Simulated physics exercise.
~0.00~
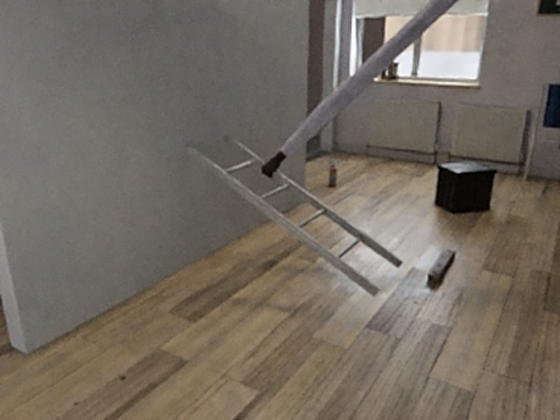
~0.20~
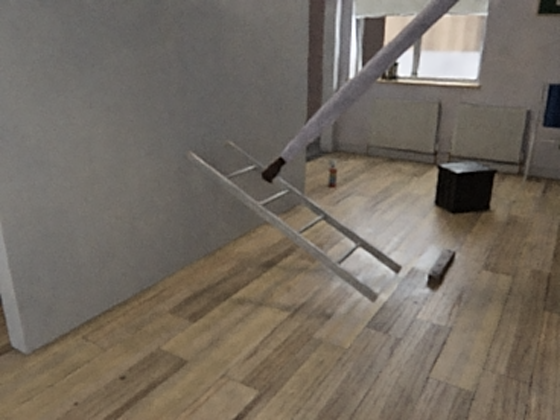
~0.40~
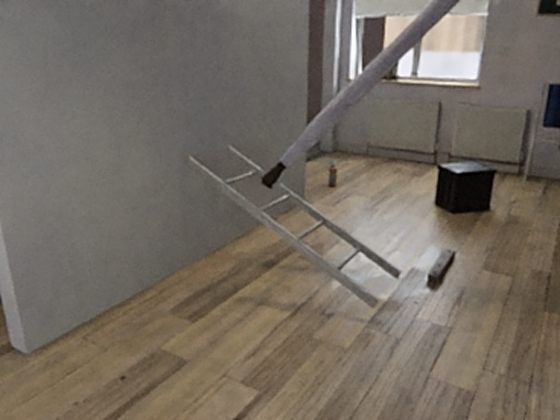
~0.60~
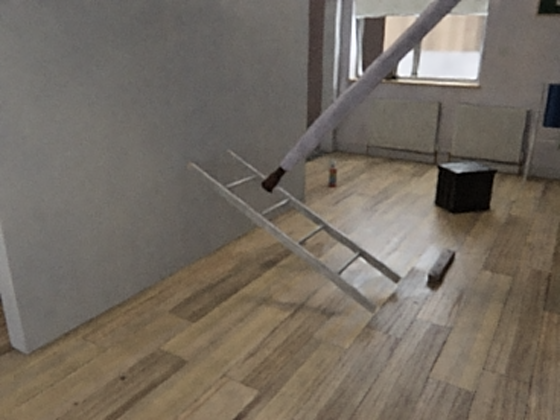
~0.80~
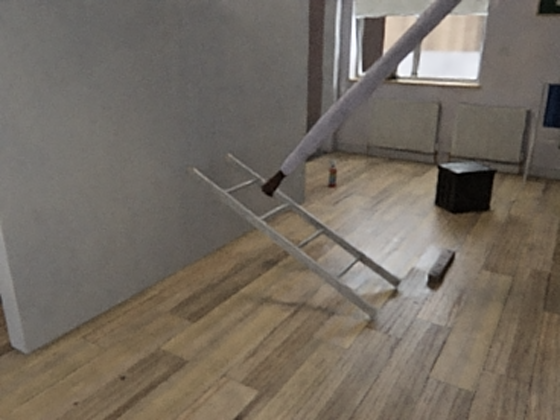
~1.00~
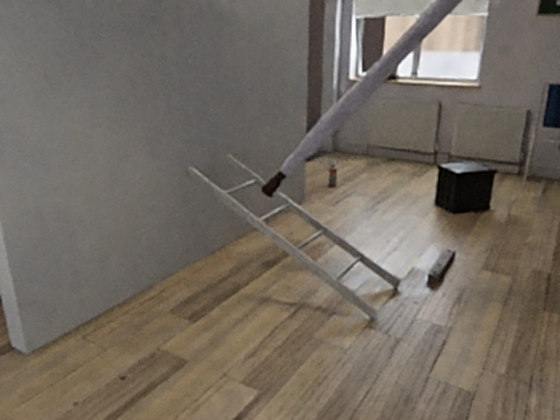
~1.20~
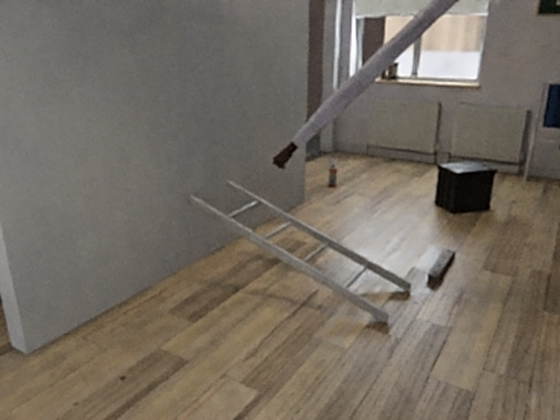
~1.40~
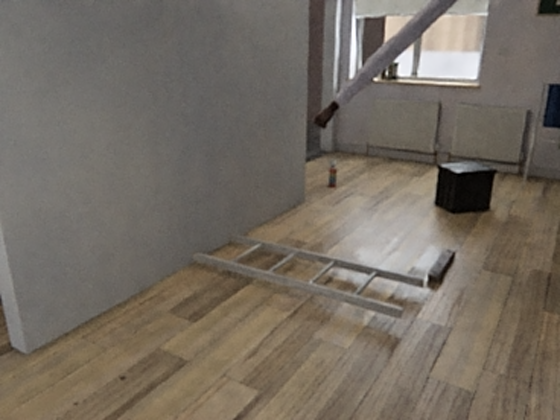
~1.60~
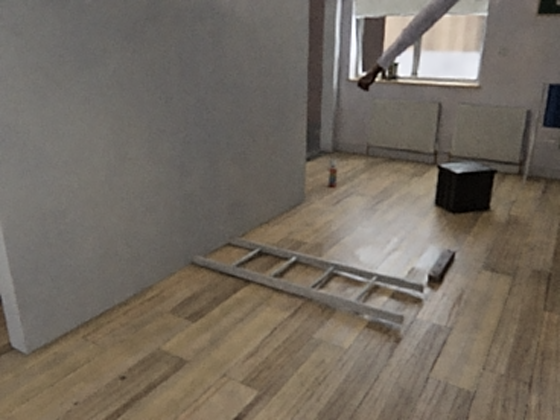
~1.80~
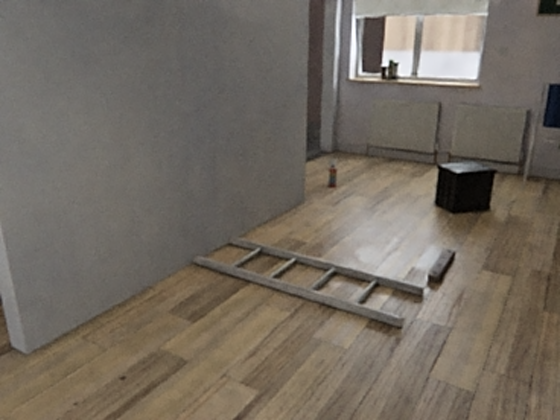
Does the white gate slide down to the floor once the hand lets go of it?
Yes, the white gate slips down the wall after the hand lets go and ends up lying on the wooden floor.
